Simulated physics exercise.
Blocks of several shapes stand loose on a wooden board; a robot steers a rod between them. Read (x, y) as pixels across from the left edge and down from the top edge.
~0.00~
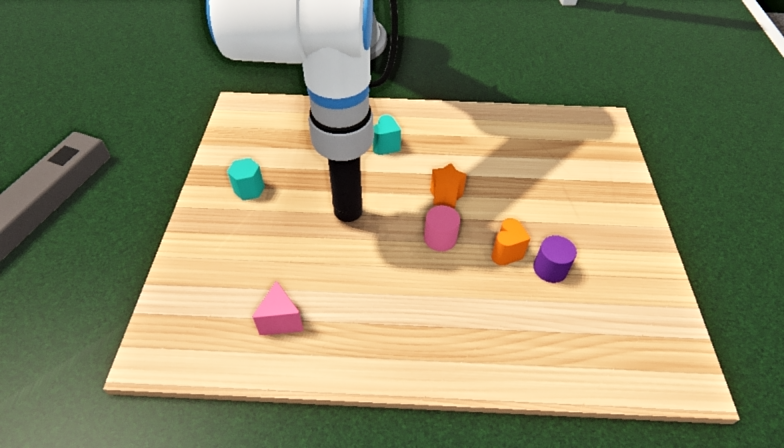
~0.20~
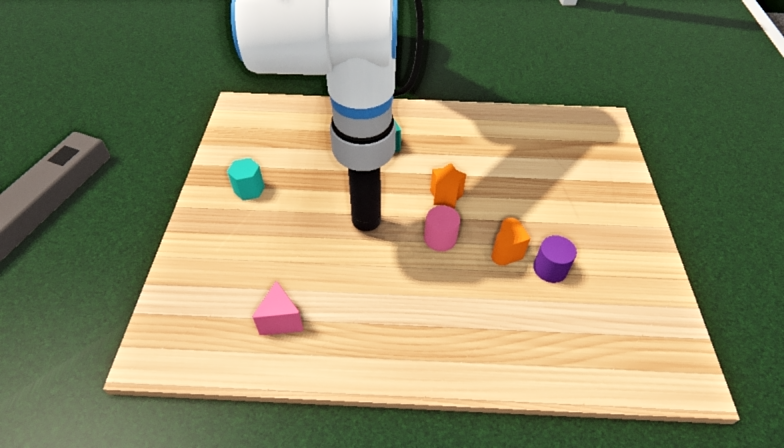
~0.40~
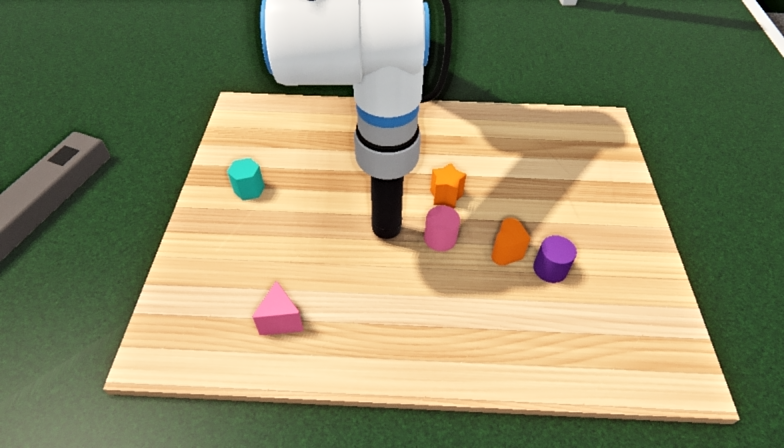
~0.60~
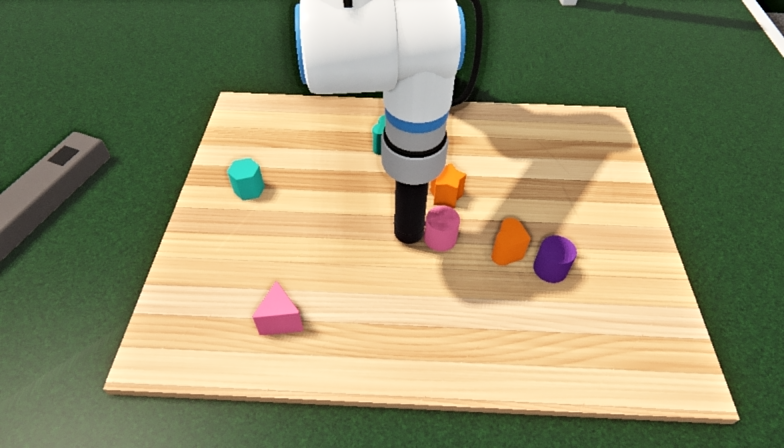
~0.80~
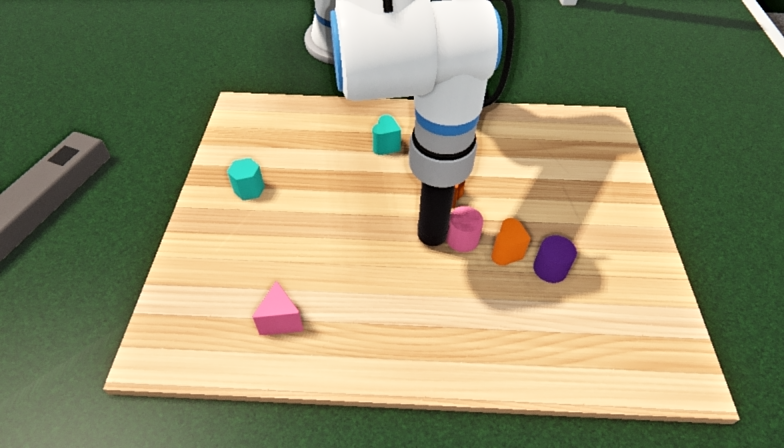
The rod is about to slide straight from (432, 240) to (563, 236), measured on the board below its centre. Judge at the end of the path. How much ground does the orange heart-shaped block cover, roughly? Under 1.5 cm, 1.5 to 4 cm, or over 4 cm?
Between 1.5 and 4 cm.
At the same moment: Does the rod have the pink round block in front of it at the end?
It seems so.
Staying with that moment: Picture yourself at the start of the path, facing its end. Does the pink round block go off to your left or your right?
Out to the left.
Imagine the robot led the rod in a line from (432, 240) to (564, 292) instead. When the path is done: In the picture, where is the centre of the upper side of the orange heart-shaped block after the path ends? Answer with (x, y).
It ends at (543, 232).
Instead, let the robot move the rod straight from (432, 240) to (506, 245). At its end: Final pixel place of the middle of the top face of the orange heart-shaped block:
It will likely be found at (545, 238).
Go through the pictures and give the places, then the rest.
The first picture shows lower end of the rod (348, 212), tops of blocks, orange star-shaped block (449, 175), pink round block (443, 218), orange heart-shaped block (513, 232), purple round block (559, 249).
The second picture shows rod (366, 221), blocks as before.
The third picture shows rod (387, 228), blocks as before.
The fourth picture shows rod (409, 233), blocks as before.
The fifth picture shows rod (432, 235), orange star-shaped block hidden, pink round block (467, 219), orange heart-shaped block (513, 232), purple round block (559, 249).
What follows on the original path. One third of the way, rod (477, 233); pink round block (513, 216); orange heart-shaped block (529, 236), turned 40° clockwise.
Two thirds of the way, rod (522, 232); pink round block (557, 210); orange heart-shaped block (535, 239), turned 60° clockwise; purple round block (565, 253).
At the end, rod (565, 231); orange star-shaped block not moved; pink round block (596, 203); orange heart-shaped block (536, 239), turned 65° clockwise; purple round block (566, 254).
